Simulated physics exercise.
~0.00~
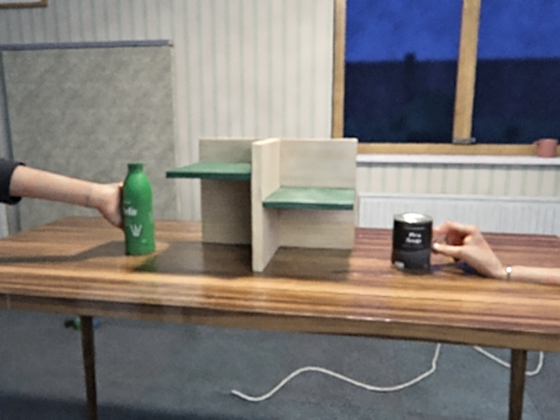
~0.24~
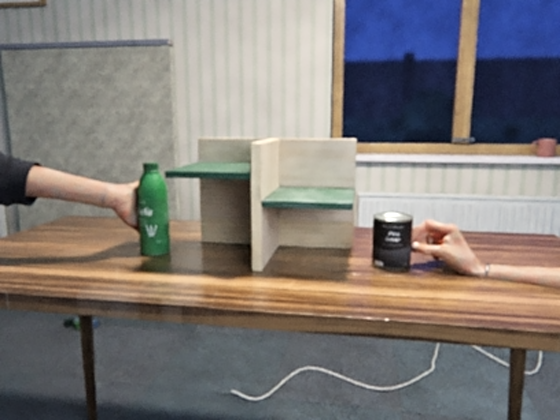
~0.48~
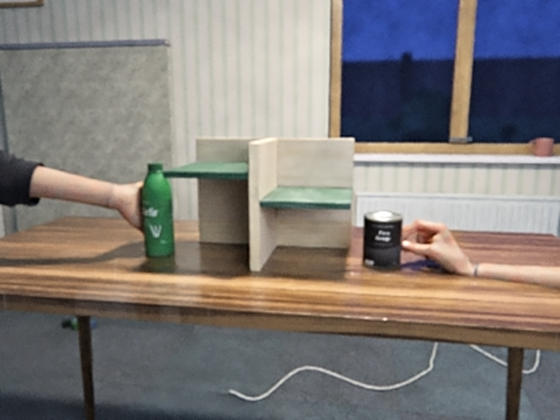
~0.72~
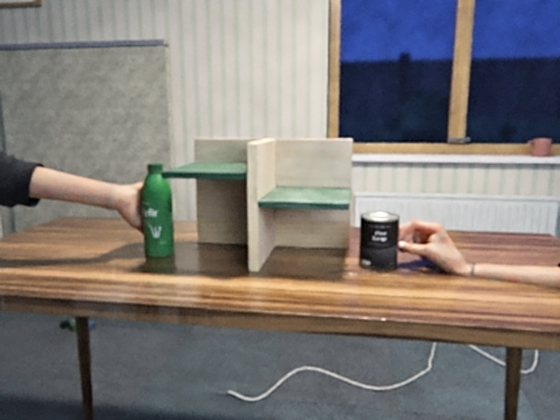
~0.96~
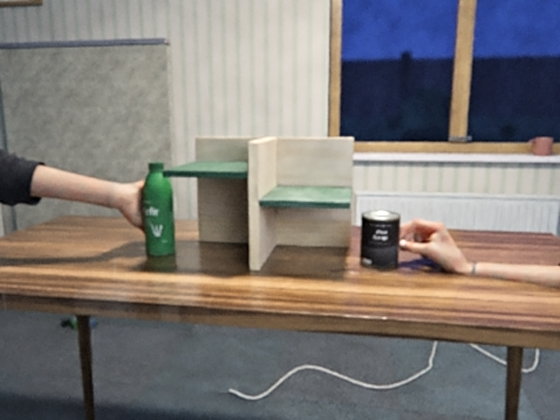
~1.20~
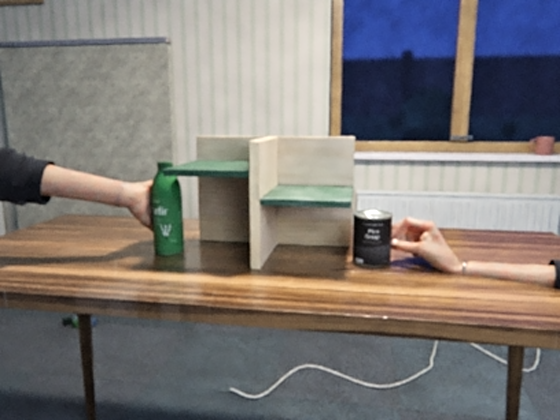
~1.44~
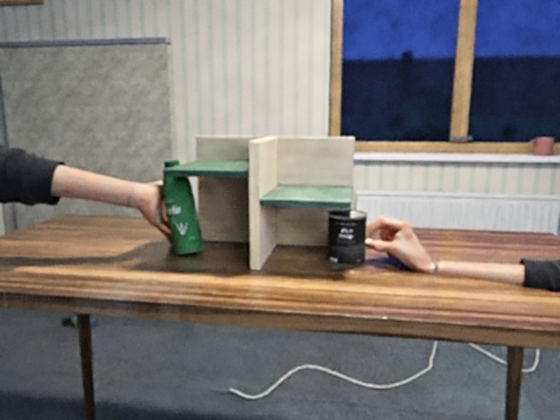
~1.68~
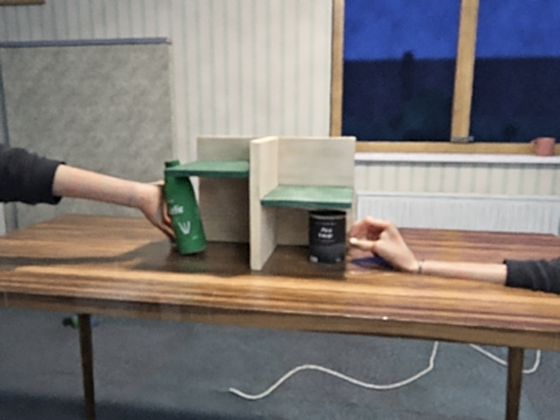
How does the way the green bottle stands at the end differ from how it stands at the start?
At the start the green bottle stands upright on the table, but by the end it is leaning against the edge of the left shelf.
